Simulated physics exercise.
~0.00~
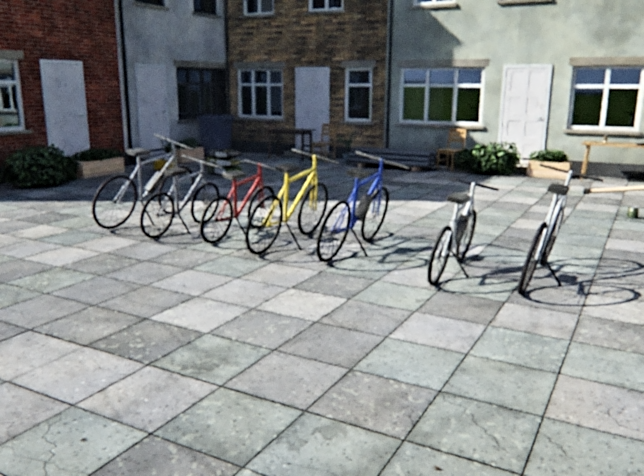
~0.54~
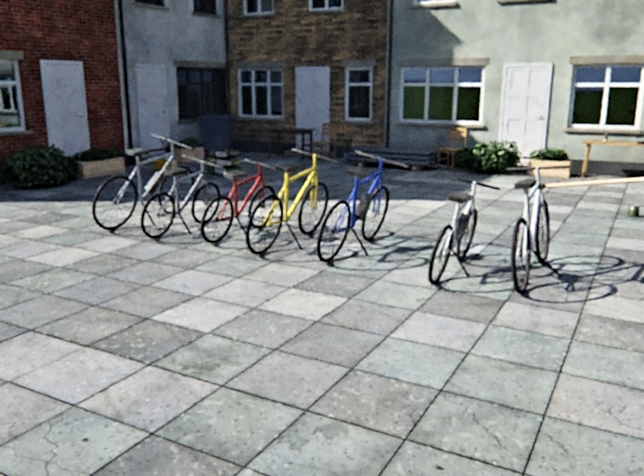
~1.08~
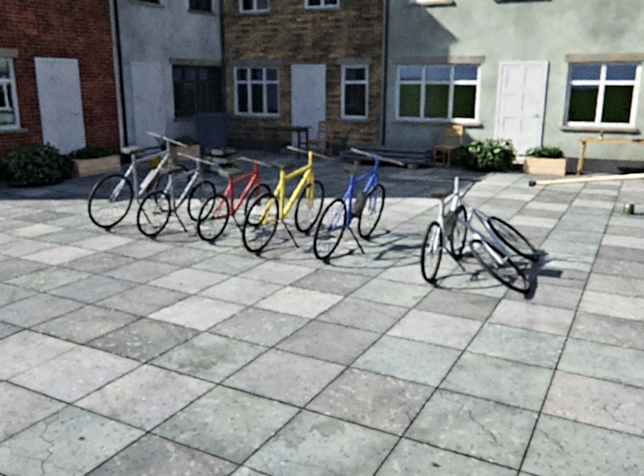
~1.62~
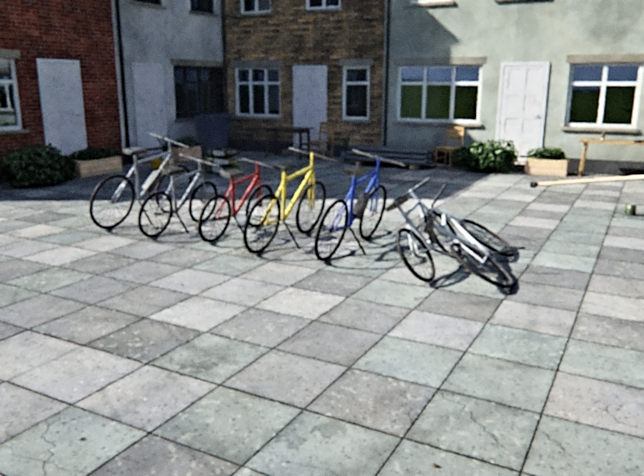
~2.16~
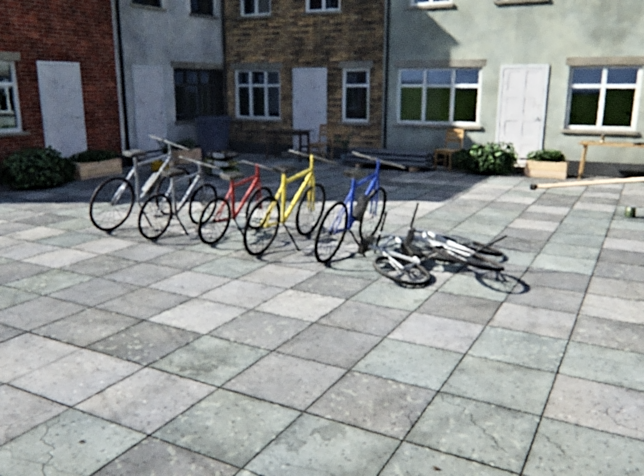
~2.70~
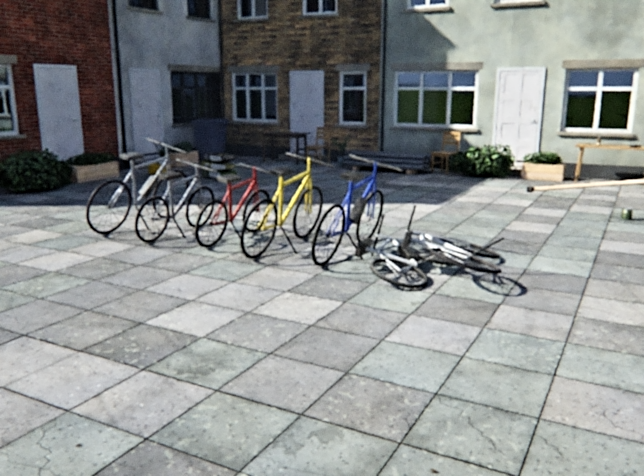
In this clip, seven bicycles stand in a row on a paved courtyard as a pole at the right moves left and the rightmost bicycle tips over, knocking down its neighbour; both lie flat beside the blue bicycle, while the other five, including the yellow and red ones, stay standing.
